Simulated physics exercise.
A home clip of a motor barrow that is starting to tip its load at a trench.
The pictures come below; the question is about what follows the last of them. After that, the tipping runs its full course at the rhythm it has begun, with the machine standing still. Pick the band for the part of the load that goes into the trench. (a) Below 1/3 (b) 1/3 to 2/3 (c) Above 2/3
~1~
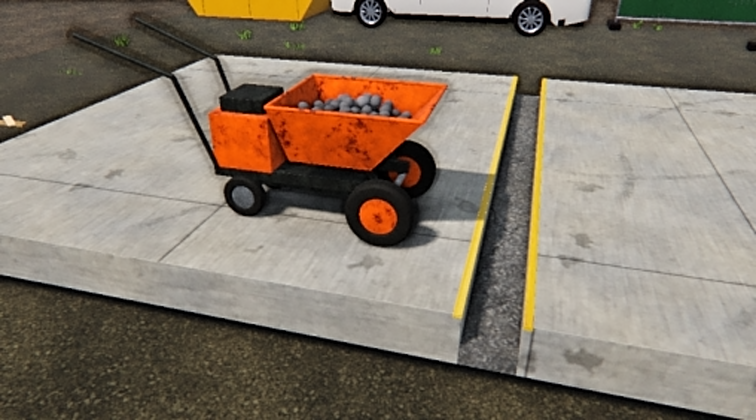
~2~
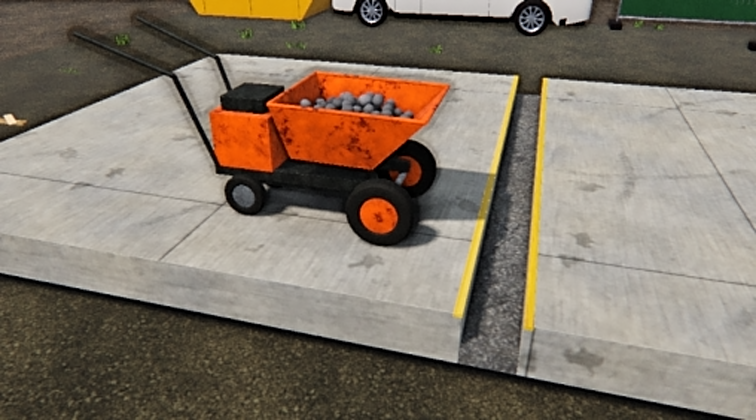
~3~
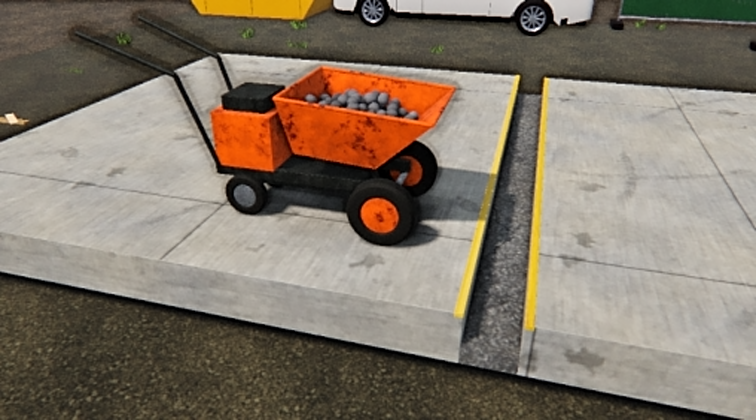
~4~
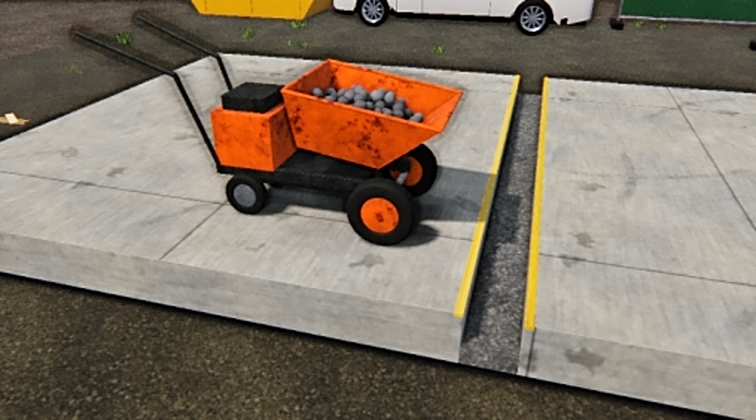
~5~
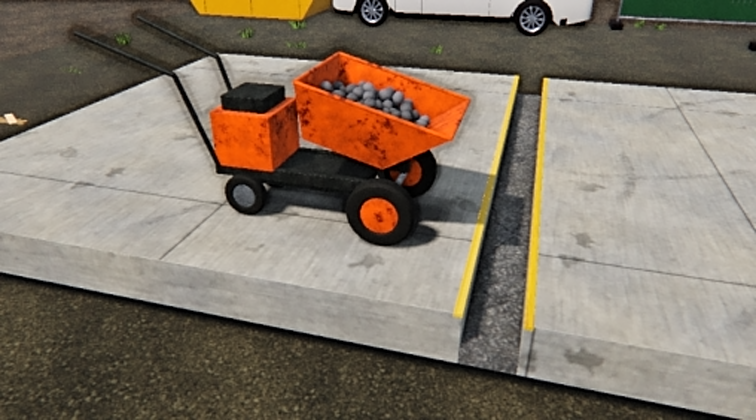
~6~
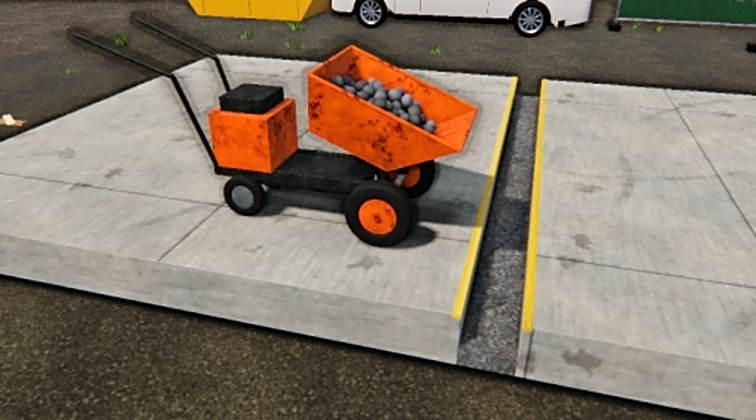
The answer is c.
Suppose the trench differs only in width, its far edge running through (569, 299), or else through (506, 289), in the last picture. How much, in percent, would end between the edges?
Roughly 100 % first, 30 % second.
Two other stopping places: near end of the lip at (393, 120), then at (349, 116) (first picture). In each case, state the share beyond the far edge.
Roughly 0 and 0 percent respectively.
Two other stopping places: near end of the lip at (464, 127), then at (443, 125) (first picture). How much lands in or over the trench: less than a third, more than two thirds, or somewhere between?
Spot one gives under a third, spot two gives in the middle band.
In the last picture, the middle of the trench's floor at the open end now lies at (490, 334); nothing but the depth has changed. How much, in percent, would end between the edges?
It would be close to 50 percent.
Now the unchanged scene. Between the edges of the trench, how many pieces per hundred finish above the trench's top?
Roughly 5 percent.
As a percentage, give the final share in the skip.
Some 0 in a hundred.
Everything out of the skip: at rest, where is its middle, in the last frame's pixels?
Around (510, 251).
Shortly afterwards, skip tipped steeply; the whole lot in the skip.
Next, skip tipped right over; near half in the skip; near a third in or heaped over the trench; a little beyond it.
Some moments later, skip tipped right over; only a few in the skip; the bulk in or heaped over the trench; a little beyond it.
In the end, skip tipped right over; only a few in the skip; the bulk in or heaped over the trench; a little beyond it.
